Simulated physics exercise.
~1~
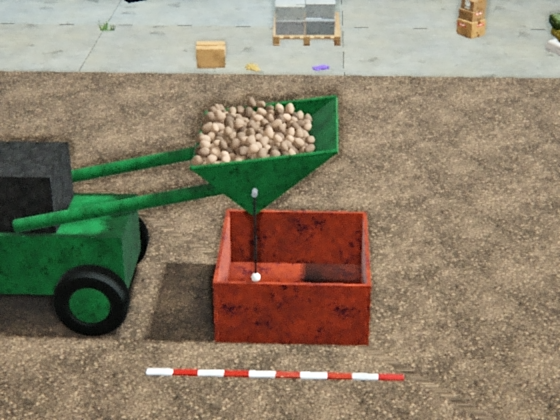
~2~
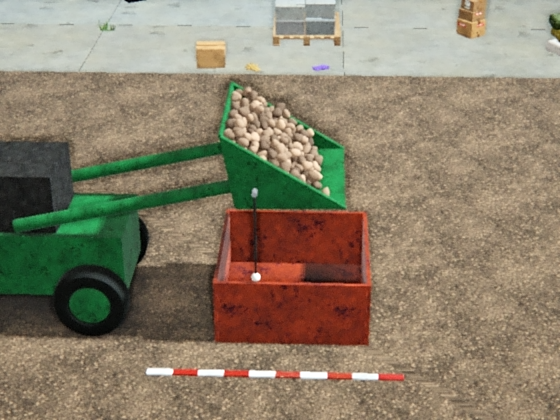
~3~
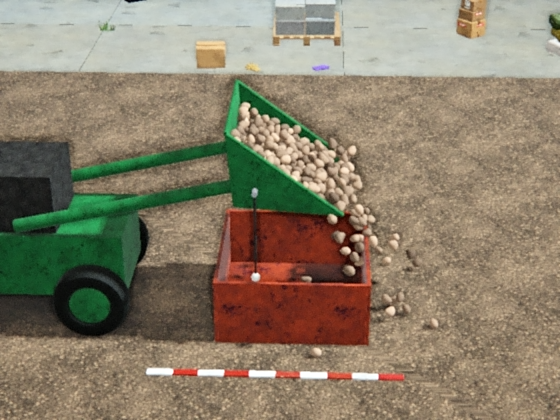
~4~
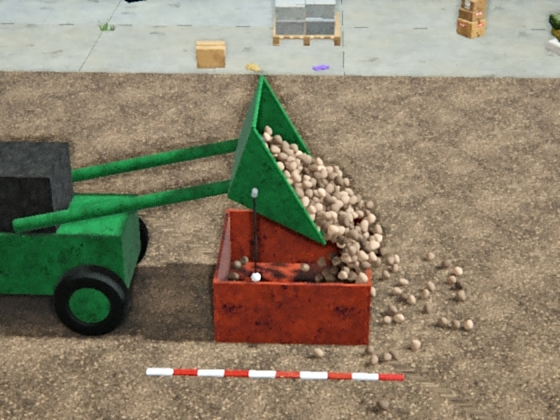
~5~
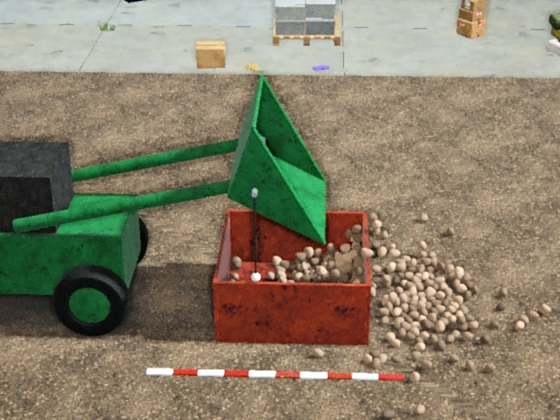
Green loader bucket tipping pale round stones toward a red bin, most landing inside and many spilling onto the ground at right.
